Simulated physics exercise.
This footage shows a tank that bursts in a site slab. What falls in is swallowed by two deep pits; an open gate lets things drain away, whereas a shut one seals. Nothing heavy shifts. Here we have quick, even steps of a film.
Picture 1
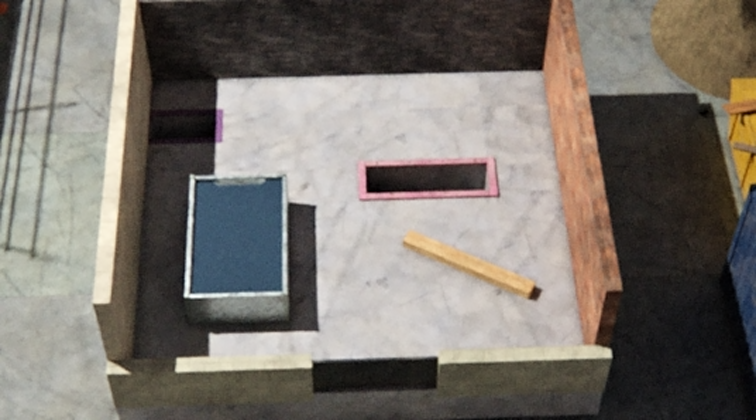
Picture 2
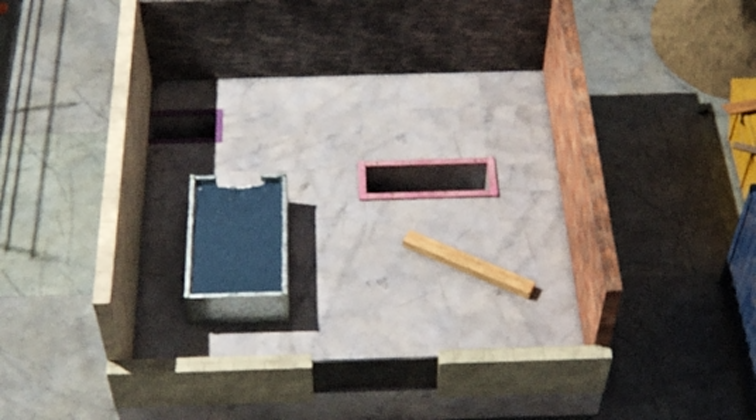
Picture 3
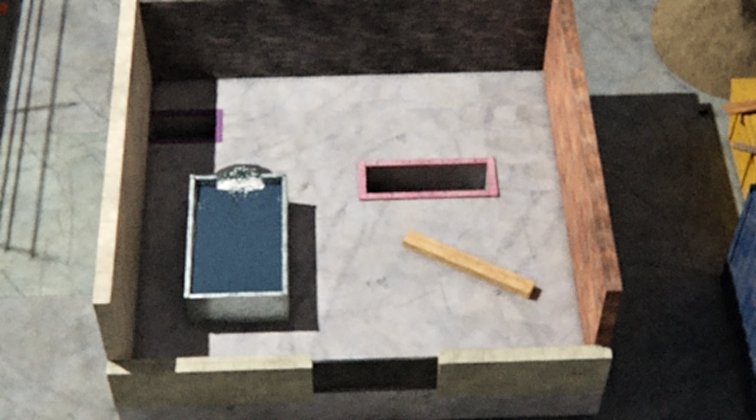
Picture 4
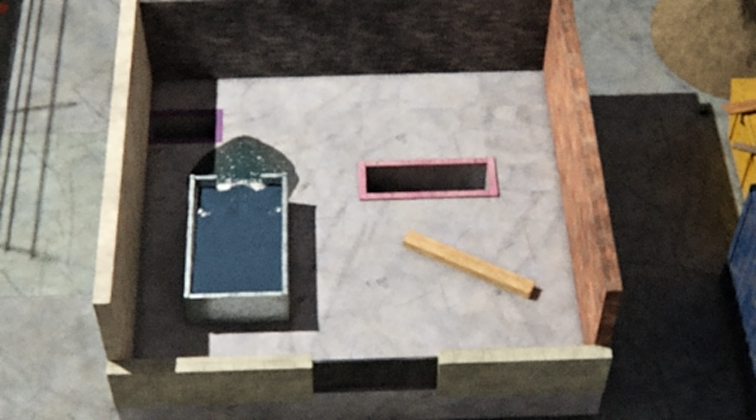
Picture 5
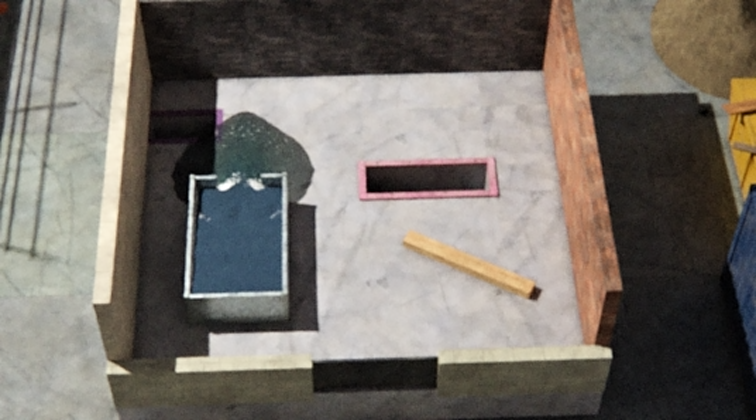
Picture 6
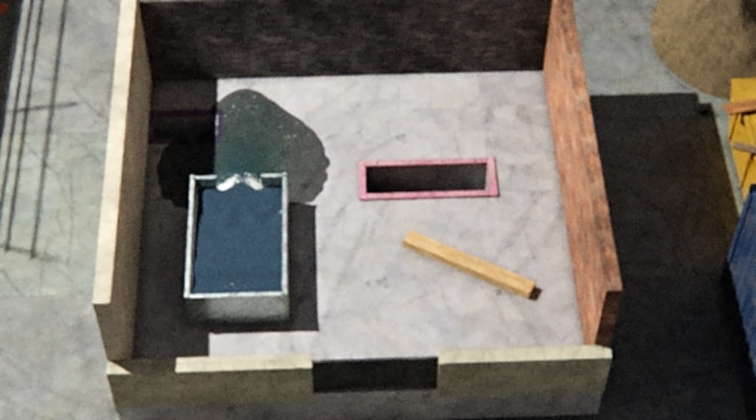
On a pale walled slab with two dark pits and a wooden beam, water broke out of the far side of a rectangular tank and spread across the floor in a widening dark puddle.
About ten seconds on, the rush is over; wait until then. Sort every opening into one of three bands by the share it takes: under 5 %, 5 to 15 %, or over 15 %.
The gate takes under 5 %; the pink pit takes under 5 %; the purple pit takes over 15 %.
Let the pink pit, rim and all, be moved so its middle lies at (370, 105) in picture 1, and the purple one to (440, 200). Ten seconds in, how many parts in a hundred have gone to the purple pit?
Note: Purple pit, 2 percent.
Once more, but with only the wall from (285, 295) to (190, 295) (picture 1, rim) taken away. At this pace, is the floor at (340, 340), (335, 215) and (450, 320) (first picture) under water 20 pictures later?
So the first one is drenched, the next left untouched, and the last drenched.
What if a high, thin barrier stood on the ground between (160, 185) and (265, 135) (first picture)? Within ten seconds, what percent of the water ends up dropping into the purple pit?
The purple pit gets 4 per cent.
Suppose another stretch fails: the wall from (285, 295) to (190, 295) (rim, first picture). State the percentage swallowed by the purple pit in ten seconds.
Purple: 25 %.
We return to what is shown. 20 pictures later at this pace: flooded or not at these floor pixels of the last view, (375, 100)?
Verdict: Awash.
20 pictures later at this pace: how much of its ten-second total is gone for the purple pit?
My estimate is close to 45 per cent.
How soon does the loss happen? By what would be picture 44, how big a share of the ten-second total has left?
Working it through, I arrive at 75 per cent.
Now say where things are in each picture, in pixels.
In the first frame, still water in the water tank at (238, 237).
In the second frame, water pours out on the water tank's far side and has run to a hidden place.
In the third frame, the front is at (235, 168), out from the gap on the water tank's far side.
In the fourth frame, the front is at (249, 141), out from the gap on the water tank's far side.
In the fifth frame, the front is at (249, 118), out from the gap on the water tank's far side.
In the sixth frame, water pours out on the water tank's far side and has run to (253, 95).
A moment on, water covers 20 % of the floor; the gate 0 %, the pink pit 0 %, the purple pit 4 %.
Next, water covers 25 % of the floor; the gate 0 %, the pink pit 0 %, the purple pit 9 %.
Then, water covers 35 % of the floor; the gate 0 %, the pink pit 0 %, the purple pit 16 %.
Later, water covers 45 % of the floor; the gate 0 %, the pink pit 0 %, the purple pit 27 %.
In the end, water covers 60 % of the floor; the gate 0 %, the pink pit 0 %, the purple pit 37 %.
